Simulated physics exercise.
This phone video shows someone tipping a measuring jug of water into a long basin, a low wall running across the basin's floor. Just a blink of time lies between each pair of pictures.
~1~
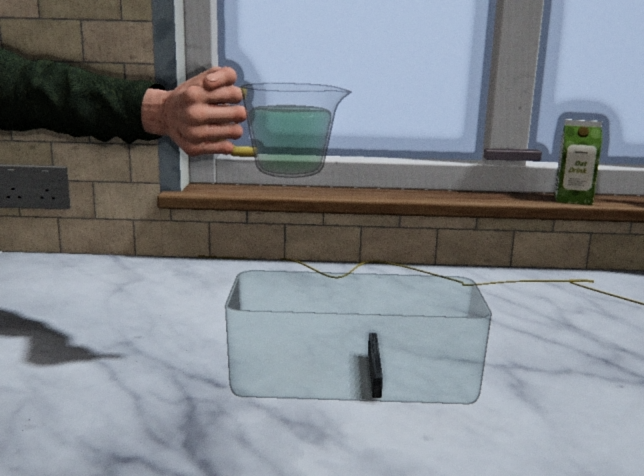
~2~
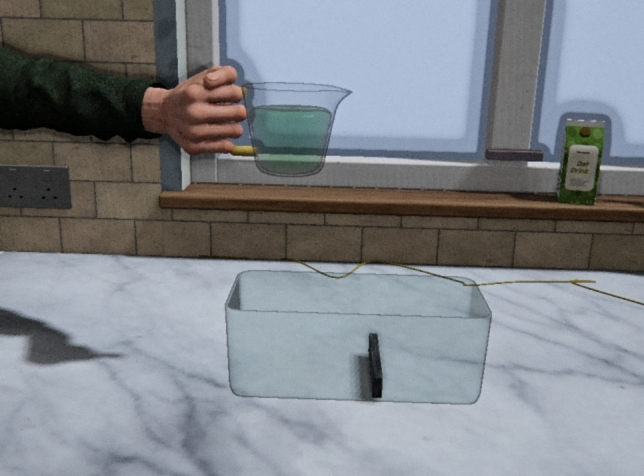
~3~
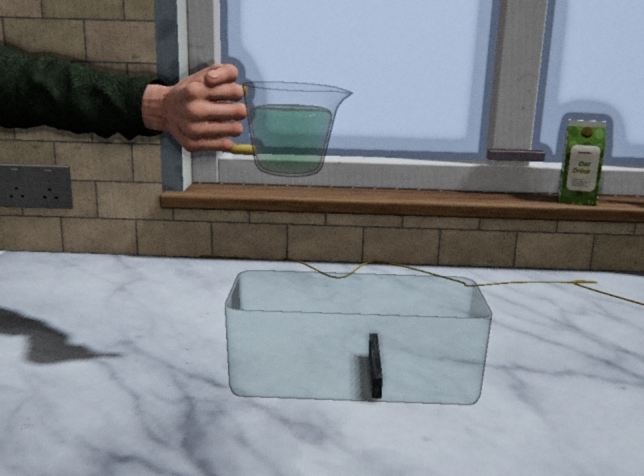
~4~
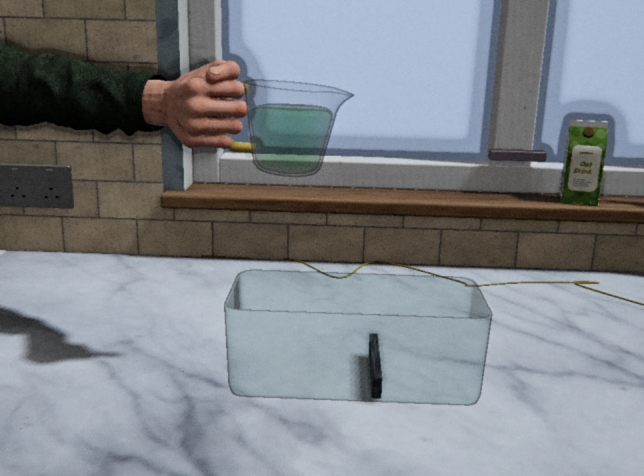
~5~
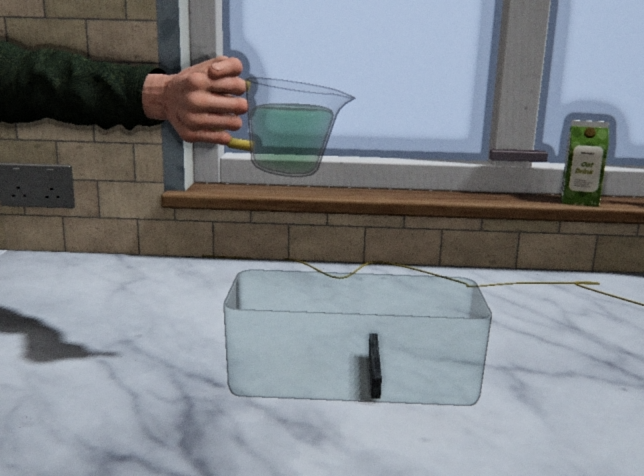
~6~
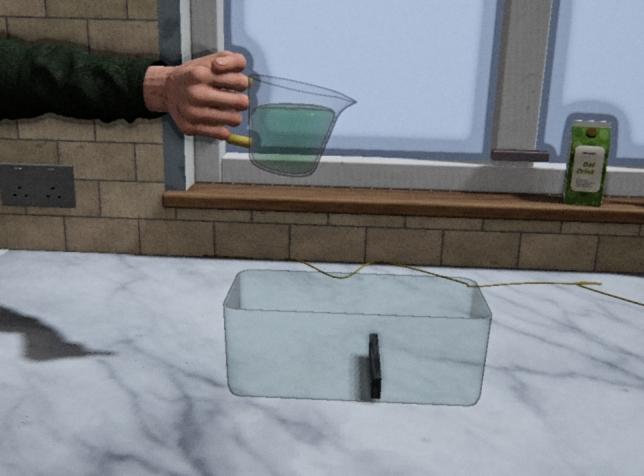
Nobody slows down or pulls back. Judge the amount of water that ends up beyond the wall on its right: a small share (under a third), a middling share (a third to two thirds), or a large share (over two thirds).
A large share.
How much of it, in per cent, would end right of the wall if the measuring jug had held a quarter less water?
About 80 %.
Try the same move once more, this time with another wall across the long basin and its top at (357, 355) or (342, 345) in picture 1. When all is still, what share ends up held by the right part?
First try 85 per cent, second try 90 per cent.
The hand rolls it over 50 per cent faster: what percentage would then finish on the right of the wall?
About 80 %.
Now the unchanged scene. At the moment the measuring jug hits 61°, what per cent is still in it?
I'd put it near 80 %.
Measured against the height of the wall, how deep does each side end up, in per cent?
On the left it is 10 per cent, on the right 70.
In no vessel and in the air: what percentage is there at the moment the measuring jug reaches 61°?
Around 20 %.
A moment on, the measuring jug is tipped part way and 80 per cent is still to pour, 0 is left of the wall and 1 right of it.
Next, the measuring jug is tipped on its side and 20 per cent is still to pour, 2 is left of the wall and 50 right of it.
Then the measuring jug is tipped on its side and 0 per cent is still to pour, 15 is left of the wall and 79 right of it.
Later the measuring jug is tipped on its side and 0 per cent is still to pour, 17 is left of the wall and 78 right of it.
In the end 17 per cent lies left of the wall, 78 right of it and 4 outside.
